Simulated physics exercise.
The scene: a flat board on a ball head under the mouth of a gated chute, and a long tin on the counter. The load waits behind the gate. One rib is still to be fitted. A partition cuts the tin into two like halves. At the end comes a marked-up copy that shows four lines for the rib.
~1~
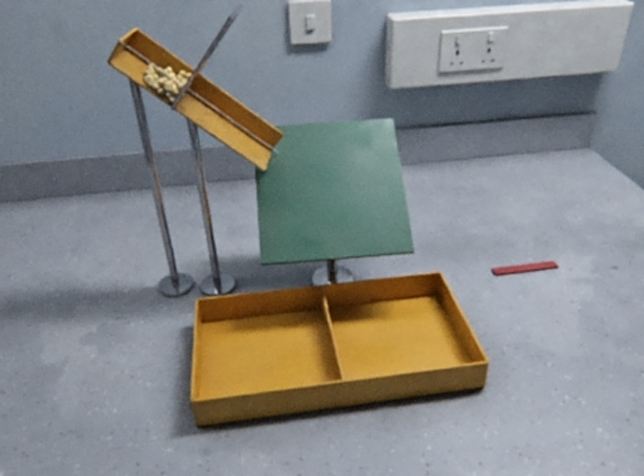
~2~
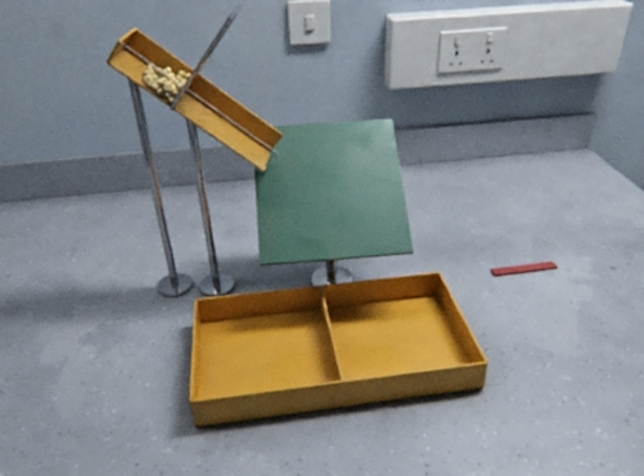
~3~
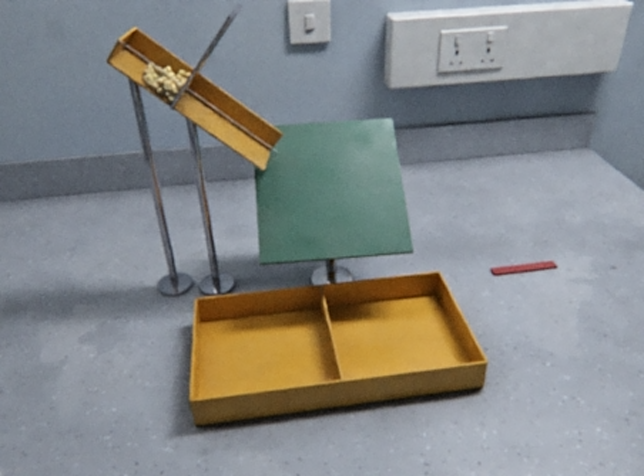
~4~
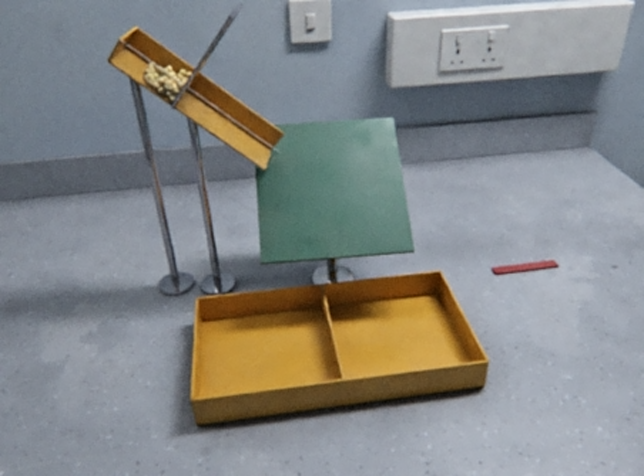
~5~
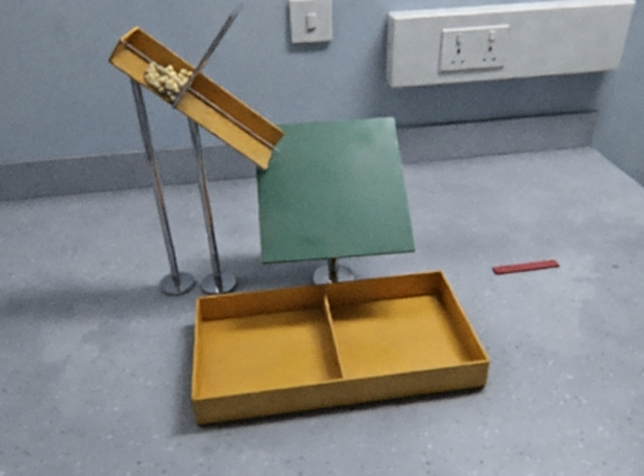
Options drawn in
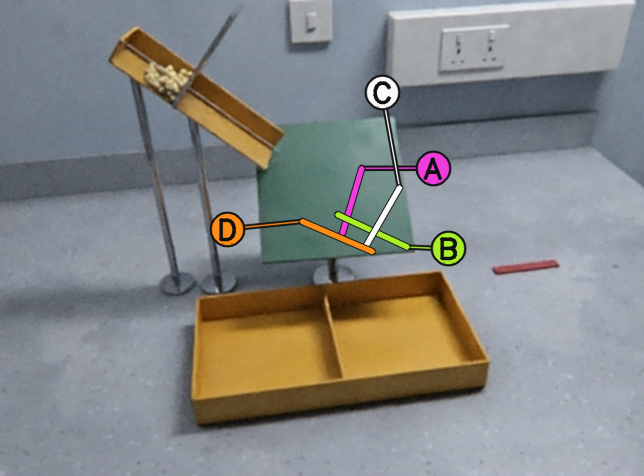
At first, a pile of pale beans rests behind a gate in a sloping wooden chute on metal stands, its lower end over a tilted green board, with a divided yellow-brown tray in front. Through to the end, the beans stay put, the gate remains shut, and nothing visibly moves.
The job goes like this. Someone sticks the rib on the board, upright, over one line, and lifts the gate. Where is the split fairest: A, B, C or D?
The answer is line A.
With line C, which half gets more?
The right half.
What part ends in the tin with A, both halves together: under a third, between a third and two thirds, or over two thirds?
It is over two thirds.
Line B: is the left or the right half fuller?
The right half.
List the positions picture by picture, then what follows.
The first frame shows load behind the gate (166, 84), soya beans; lip of the chute (268, 161), sloping fairly steeply.
The second frame shows middle of the board (330, 187), tilted fairly steeply; middle of its low edge (337, 259); of its high edge (323, 123).
The third frame shows front corners of the tin (191, 400) and (487, 362); front end of its middle wall (343, 380); gate still shut (196, 72).
The fourth frame shows middle of the load (167, 82); lip (268, 160).
The fifth frame shows middle of the load (167, 82); lip (269, 160).
On the marked copy, line A from (361, 168) to (342, 233); line B from (337, 214) to (407, 247); line C from (399, 187) to (364, 247); line D from (302, 221) to (372, 251).
With A, of what is caught, roughly half in the left half, roughly half in the right.
With B, of what is caught, about a tenth in the left half, almost all in the right.
With C, of what is caught, just a few in the left half, almost all in the right.
With D, of what is caught, not one piece in the left half, every piece in the right.
